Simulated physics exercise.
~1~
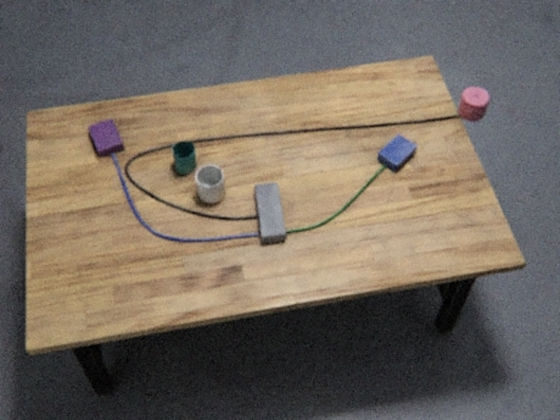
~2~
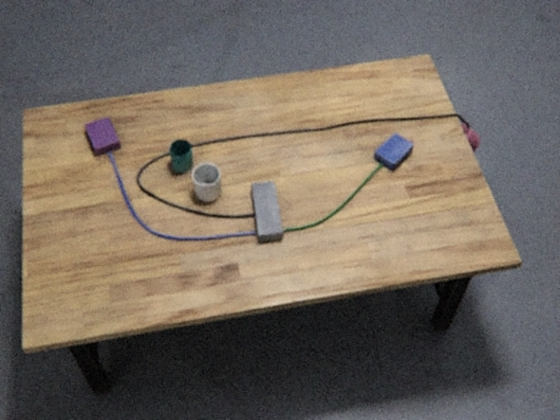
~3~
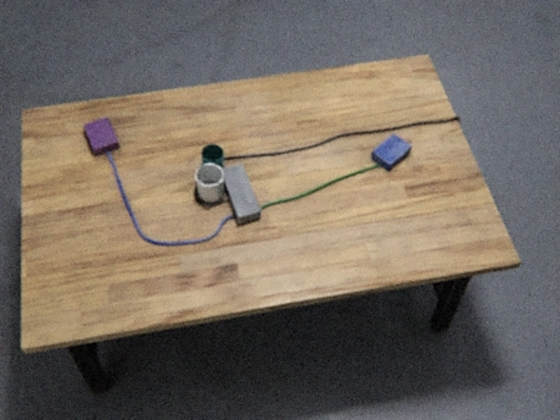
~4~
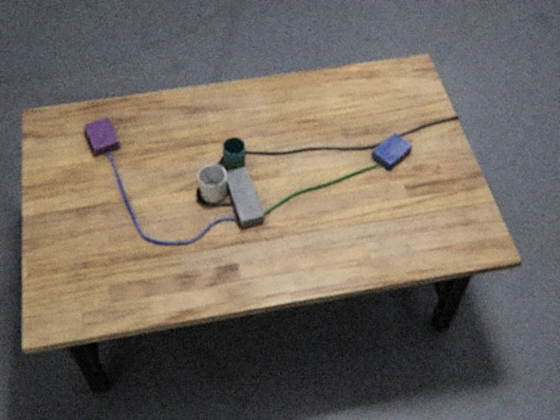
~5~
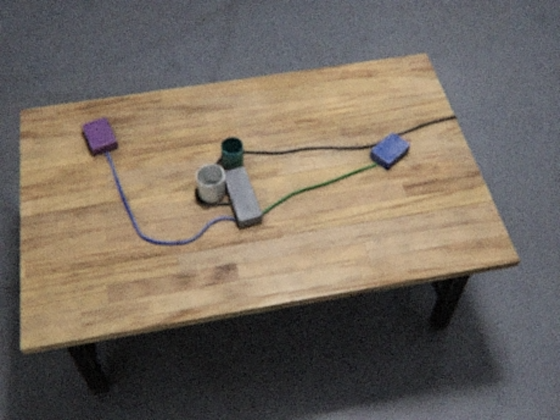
At the start, a wooden table holds a grey strip joined by cables to a purple block on the left, a blue block on the right and a pink cylinder at the far right edge, with a teal cup and a white mug nearby. The pink cylinder drops over the edge, pulling the looped black cable to the right. As it goes out of sight, the strip shifts left and up against the mug, and the teal cup slides right. The cup moves a little farther right before everything settles. At the end, the black cable runs off the table's edge, while the mug and both blocks remain about where they began.
